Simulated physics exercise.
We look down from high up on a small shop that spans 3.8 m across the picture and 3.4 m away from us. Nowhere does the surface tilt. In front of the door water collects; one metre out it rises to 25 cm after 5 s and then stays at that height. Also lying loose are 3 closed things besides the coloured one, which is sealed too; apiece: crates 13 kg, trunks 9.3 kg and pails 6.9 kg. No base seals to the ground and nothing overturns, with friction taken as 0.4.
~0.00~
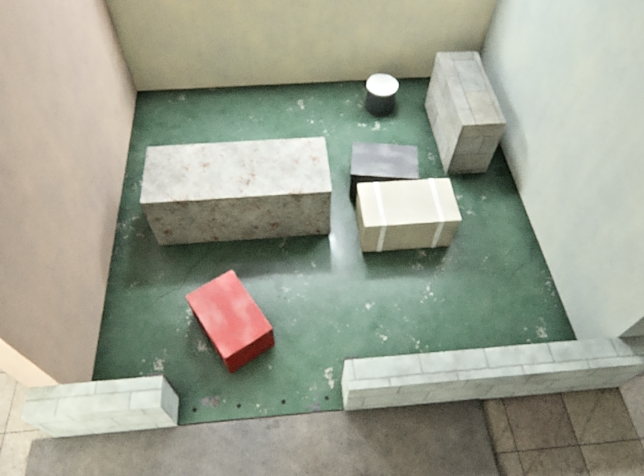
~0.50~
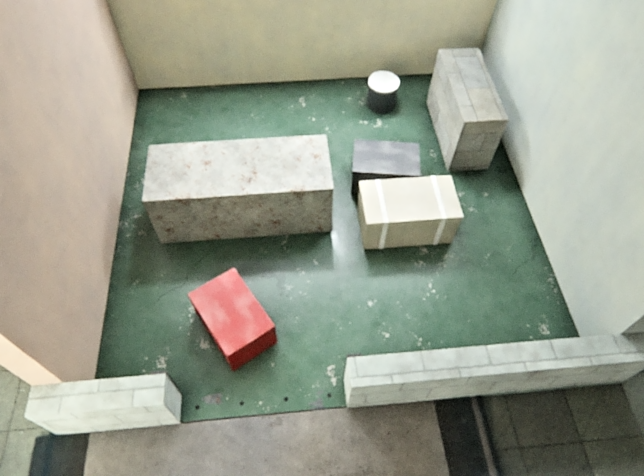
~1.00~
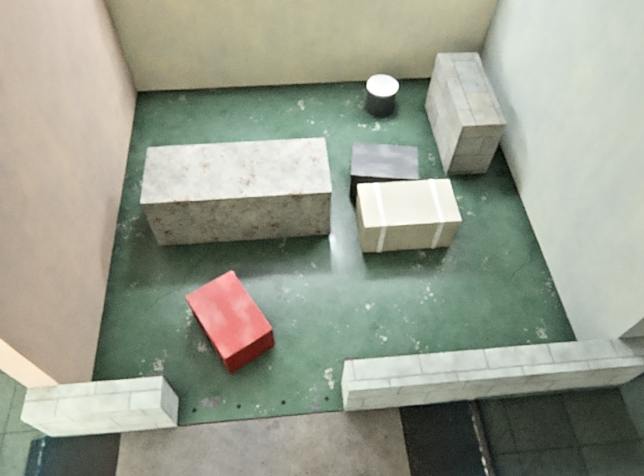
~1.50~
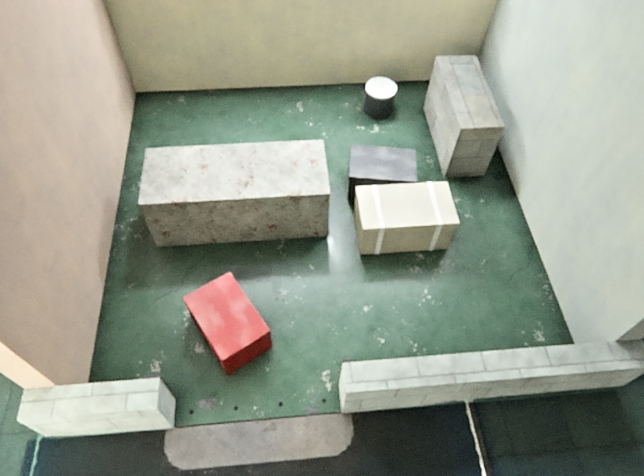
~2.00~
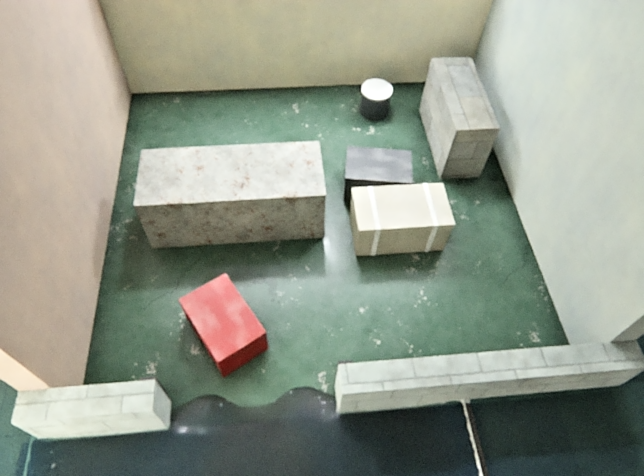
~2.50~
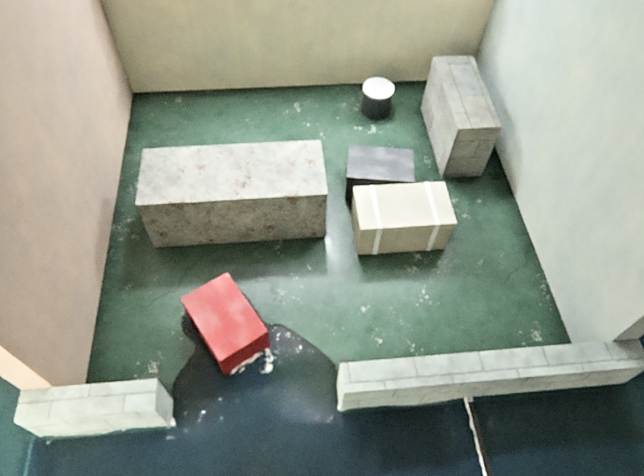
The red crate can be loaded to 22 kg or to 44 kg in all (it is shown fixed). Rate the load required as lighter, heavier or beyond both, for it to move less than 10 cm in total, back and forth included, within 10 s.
Beyond both.
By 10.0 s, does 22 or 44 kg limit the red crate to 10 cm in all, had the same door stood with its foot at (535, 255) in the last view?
The answer is that neither mass suffices.
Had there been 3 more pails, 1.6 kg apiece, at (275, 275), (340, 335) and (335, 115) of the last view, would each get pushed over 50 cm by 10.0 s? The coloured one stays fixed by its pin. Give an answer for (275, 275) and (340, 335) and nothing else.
Above the mark, then above the mark.
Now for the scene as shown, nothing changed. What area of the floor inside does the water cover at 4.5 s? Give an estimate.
The covered patch comes to about 5.0 m2.
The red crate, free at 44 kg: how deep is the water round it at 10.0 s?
Something like 14 centimetres.
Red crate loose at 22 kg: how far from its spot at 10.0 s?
About 100 cm off its spot.
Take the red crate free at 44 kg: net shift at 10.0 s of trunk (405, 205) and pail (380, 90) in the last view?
The first is 80 cm from its start, the second 20 cm.
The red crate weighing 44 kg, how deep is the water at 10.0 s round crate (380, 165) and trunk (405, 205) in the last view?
I'd put it at 11 cm and 12 cm respectively.
After 3.5 s the red crate would be 7 cm from its start with 22 kg and 0 cm from its start with 44 kg; 5 cm of water round it then.
After 4.5 s the red crate would be 41 cm from its start with 22 kg and 0 cm from its start with 44 kg; 8 cm of water round it then.
After 7.0 s the red crate would be 90 cm from its start with 22 kg and 43 cm from its start with 44 kg; 13 cm of water round it then.
After 10.0 s the red crate would be 99 cm from its start with 22 kg and 70 cm from its start with 44 kg; 14 cm of water round it then.
